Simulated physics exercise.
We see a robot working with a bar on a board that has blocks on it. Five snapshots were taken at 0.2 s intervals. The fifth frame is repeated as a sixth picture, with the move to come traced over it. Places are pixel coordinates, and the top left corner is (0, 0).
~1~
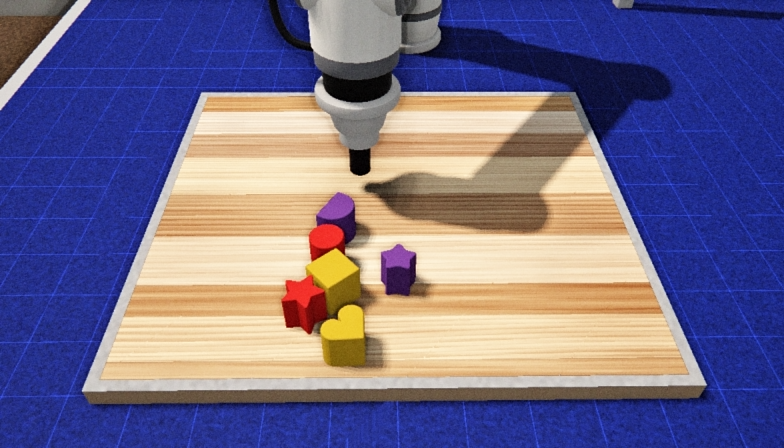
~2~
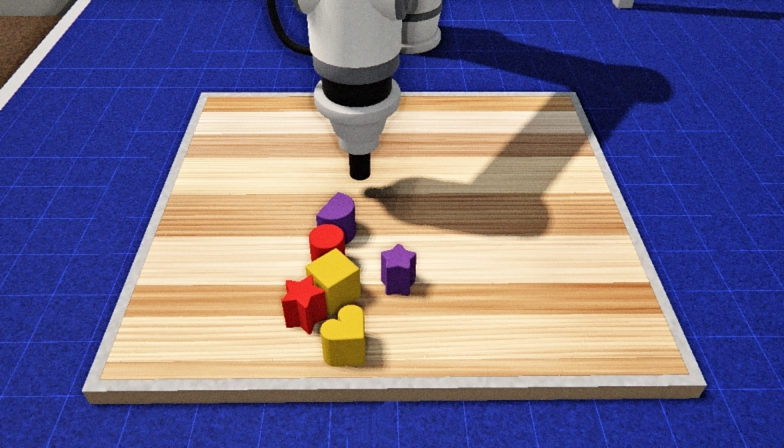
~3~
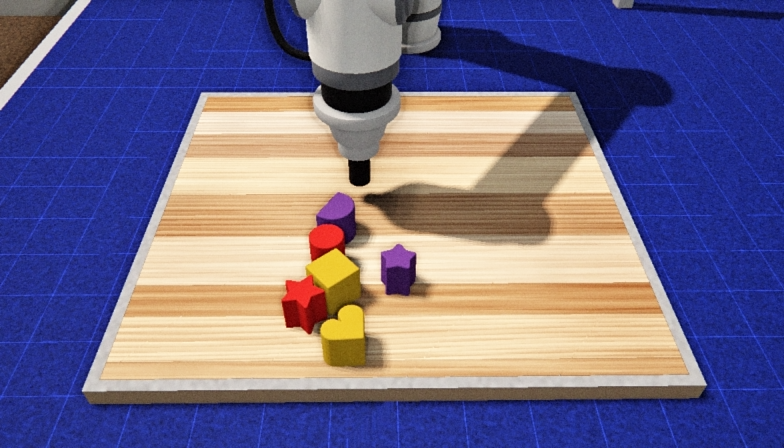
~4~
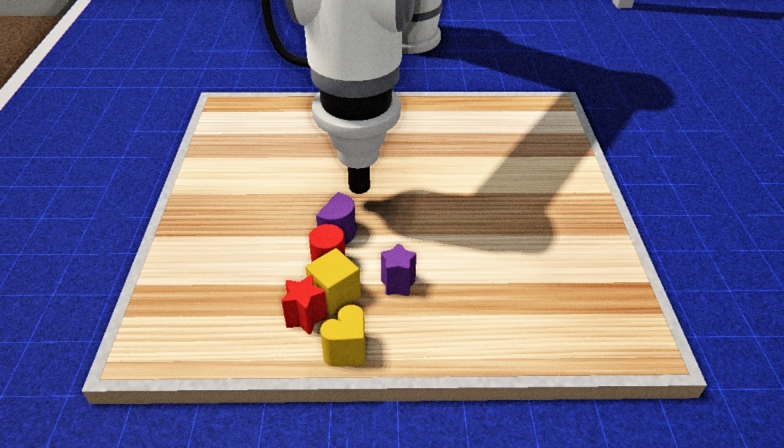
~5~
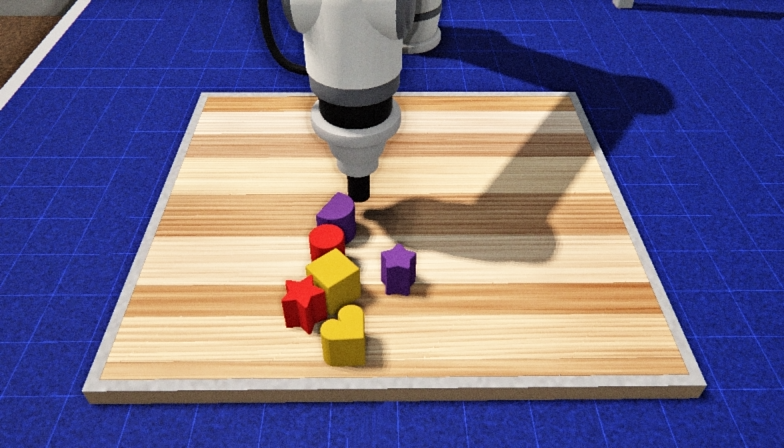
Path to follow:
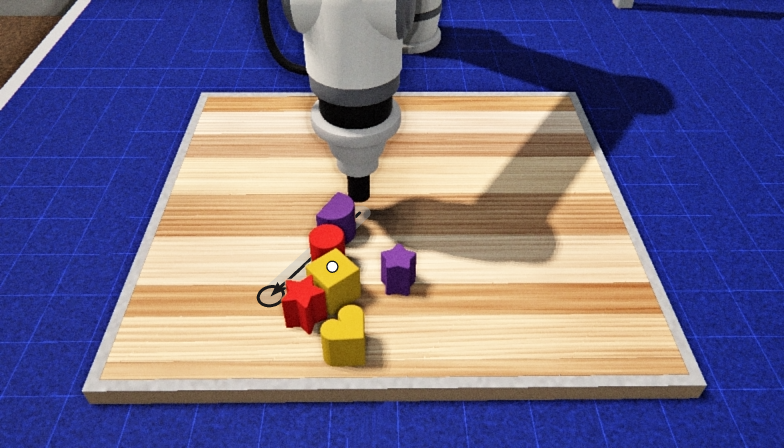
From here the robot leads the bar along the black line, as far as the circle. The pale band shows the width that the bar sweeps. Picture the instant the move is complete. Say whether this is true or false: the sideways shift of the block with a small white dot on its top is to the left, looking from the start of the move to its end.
True - the claim holds.
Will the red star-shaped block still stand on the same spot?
No, it doesn't check out.
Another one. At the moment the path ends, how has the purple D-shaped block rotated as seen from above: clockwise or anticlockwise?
Twists clockwise.
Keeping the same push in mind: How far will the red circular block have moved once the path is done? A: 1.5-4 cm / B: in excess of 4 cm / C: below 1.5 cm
B
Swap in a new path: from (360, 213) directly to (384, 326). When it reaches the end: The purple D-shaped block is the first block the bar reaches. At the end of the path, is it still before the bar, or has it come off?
Once the path is finished, the purple D-shaped block lies beside or behind the bar.
Drawn move, from (360, 213) to (271, 296); the dot is on the yellow four-sided block.
What follows on the original path. One third of the way, bar (331, 222); red circular block (312, 245); purple D-shaped block (302, 222).
Two thirds of the way, bar (301, 249); red star-shaped block (300, 292); red circular block (306, 259); yellow four-sided block (338, 275); purple D-shaped block (268, 235), turned 40° clockwise.
At the end, bar (268, 279); red star-shaped block (301, 302); red circular block (296, 276); yellow four-sided block (341, 278), turned 15° anticlockwise; purple D-shaped block (263, 237), turned 50° clockwise.
